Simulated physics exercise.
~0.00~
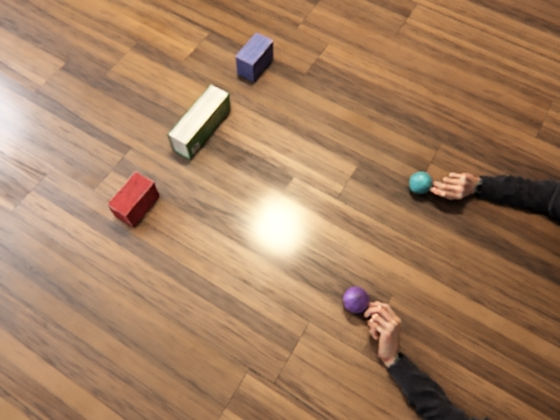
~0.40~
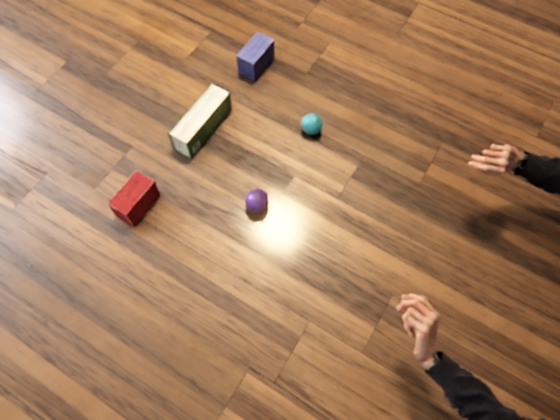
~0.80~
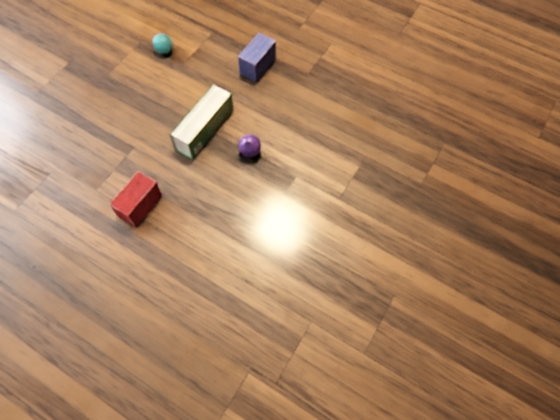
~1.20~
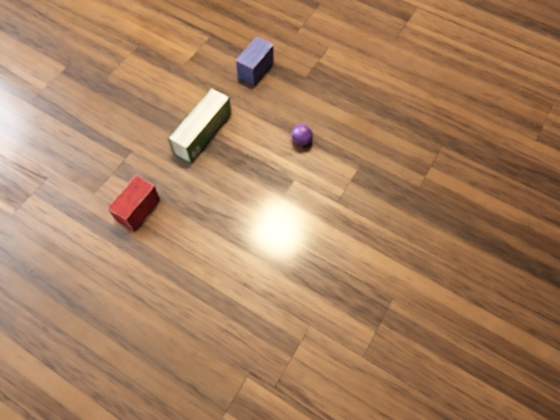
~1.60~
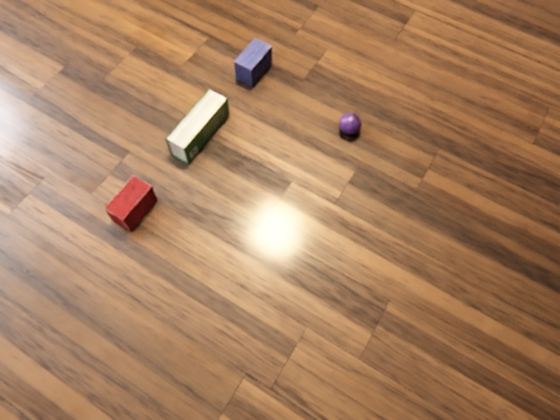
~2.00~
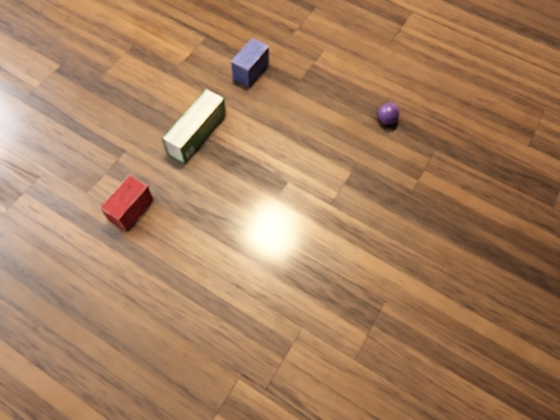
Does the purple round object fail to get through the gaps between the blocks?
Yes, the purple round object is stopped at the middle block and rolls back to the right, while the turquoise ball gets through between the blocks.
